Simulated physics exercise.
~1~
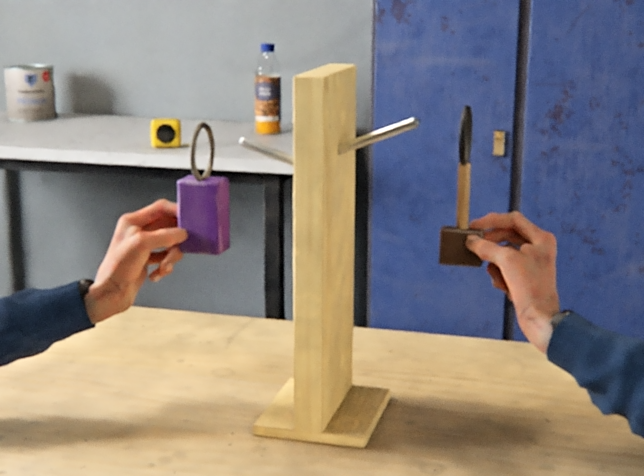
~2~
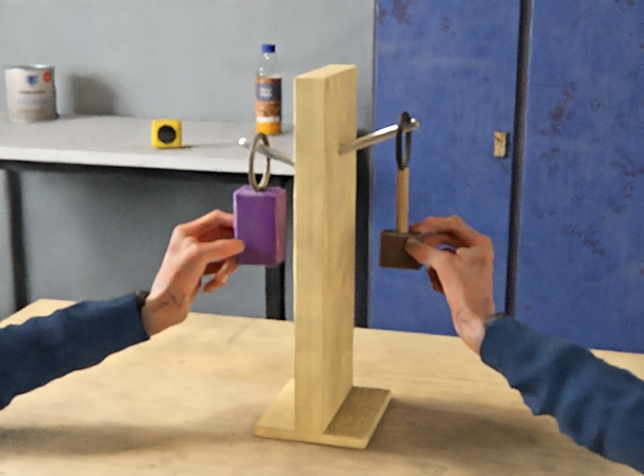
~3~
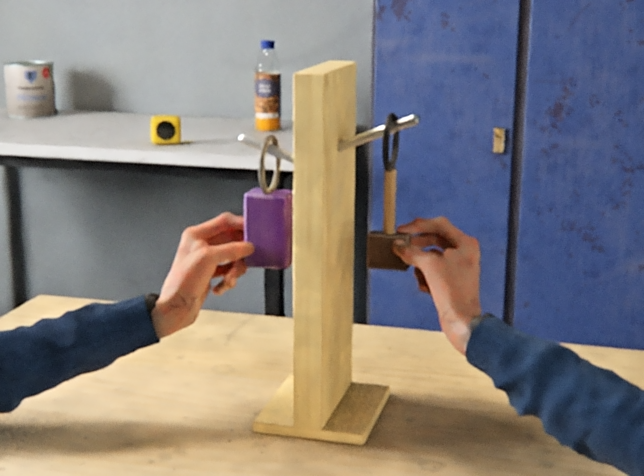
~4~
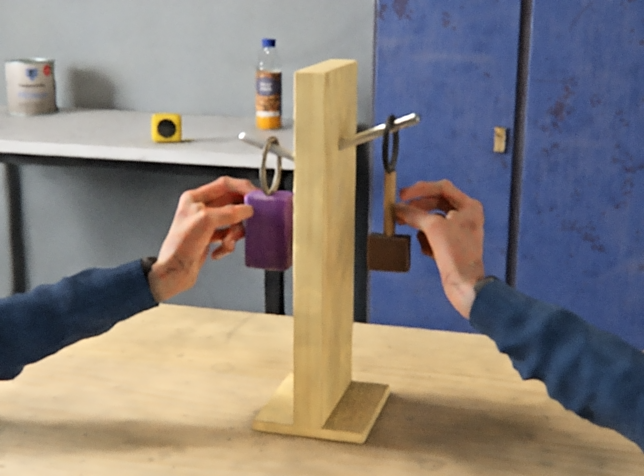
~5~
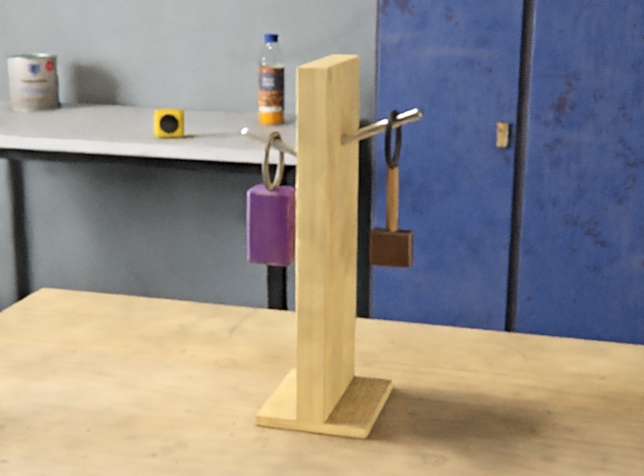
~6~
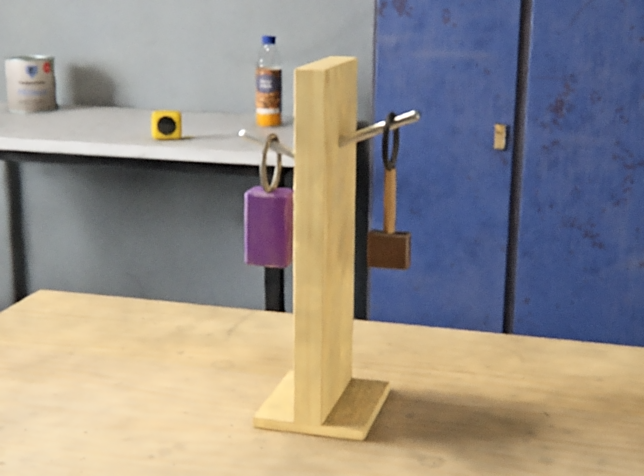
Two hands hanging a purple block and a small brown brush on opposite pegs of a wooden stand, then withdrawing.
